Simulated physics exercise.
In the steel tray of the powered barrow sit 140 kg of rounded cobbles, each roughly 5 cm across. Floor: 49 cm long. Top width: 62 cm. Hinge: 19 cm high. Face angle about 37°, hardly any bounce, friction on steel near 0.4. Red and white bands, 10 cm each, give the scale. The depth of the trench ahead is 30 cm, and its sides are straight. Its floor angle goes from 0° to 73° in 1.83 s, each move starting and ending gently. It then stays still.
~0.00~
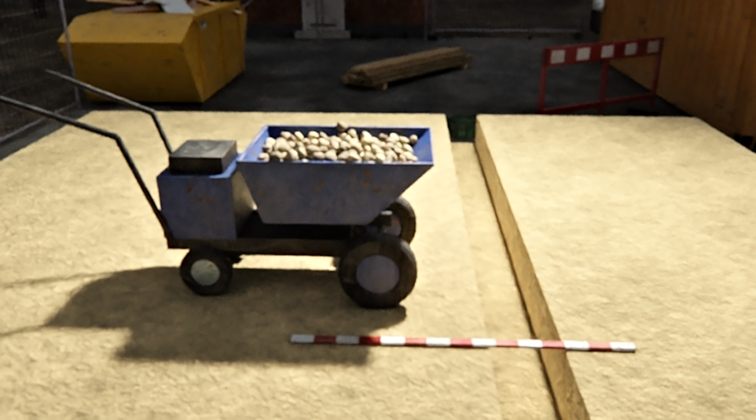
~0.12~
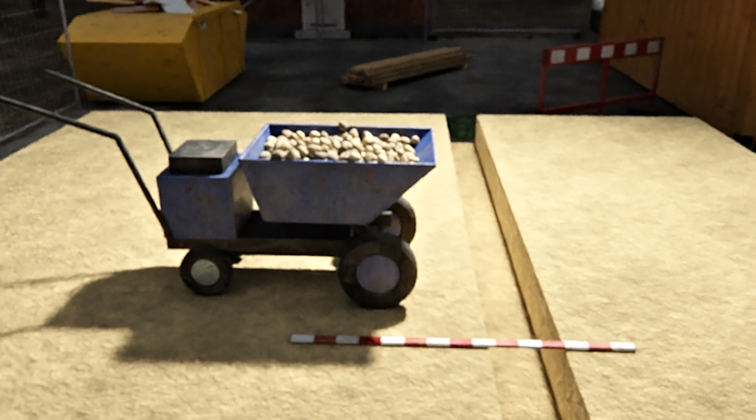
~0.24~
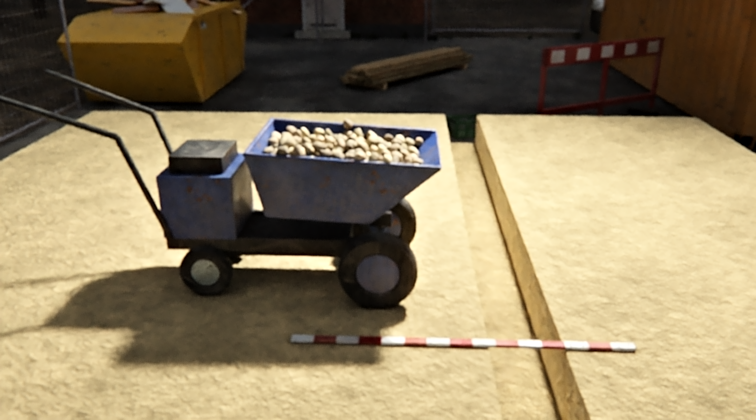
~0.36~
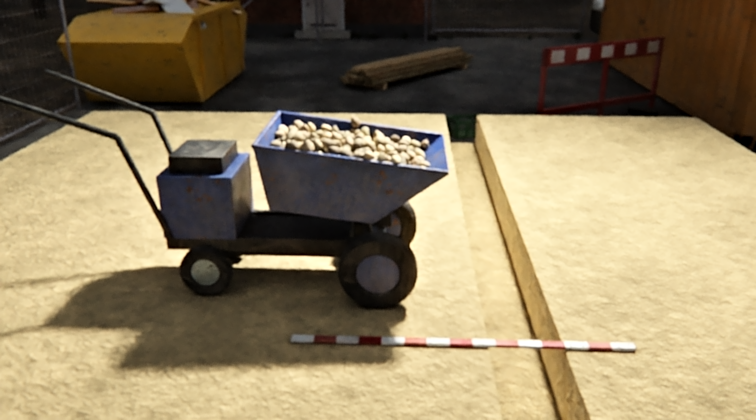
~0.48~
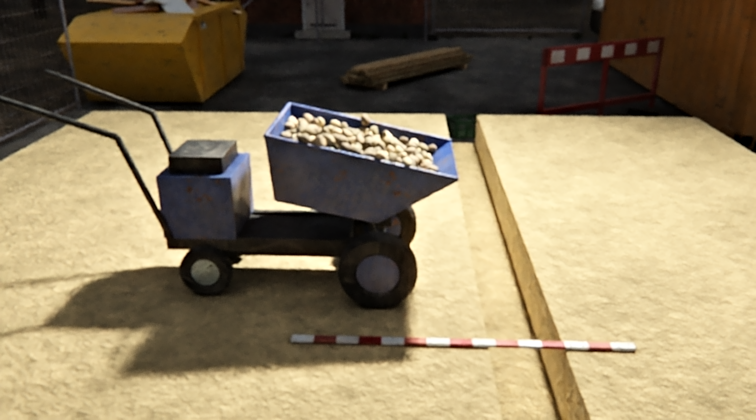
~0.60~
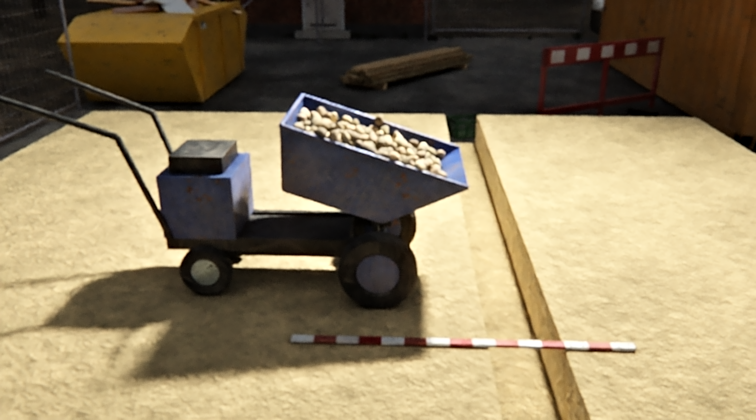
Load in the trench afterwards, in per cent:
80 %.
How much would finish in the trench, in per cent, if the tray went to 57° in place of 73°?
Share in trench: Approx. 70%.
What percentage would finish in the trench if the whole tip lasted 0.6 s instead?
Roughly 60% would finish there.
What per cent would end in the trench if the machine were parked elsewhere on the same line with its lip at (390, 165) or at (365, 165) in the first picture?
First spot about 95, second spot about 60 per cent.
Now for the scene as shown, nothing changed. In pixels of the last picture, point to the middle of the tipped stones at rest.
The tipped stones centre close to (516, 311).
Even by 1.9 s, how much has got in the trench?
About 55%.
After 1.4 s the floor is at 61°; 96 % in the tray, 4 % in the trench; the foremost stones are at (533, 296).
After 1.9 s the floor is at 73°; 31 % in the tray, 53 % in the trench, 16 % past the trench; the foremost stones are at (626, 275).
After 2.3 s the floor is at 73°; 8 % in the tray, 72 % in the trench, 21 % past the trench; the foremost stones are at (661, 277).
After 4.2 s the floor is at 73°; 0 % in the tray, 80 % in the trench, 20 % past the trench; the foremost stones are at (668, 277).
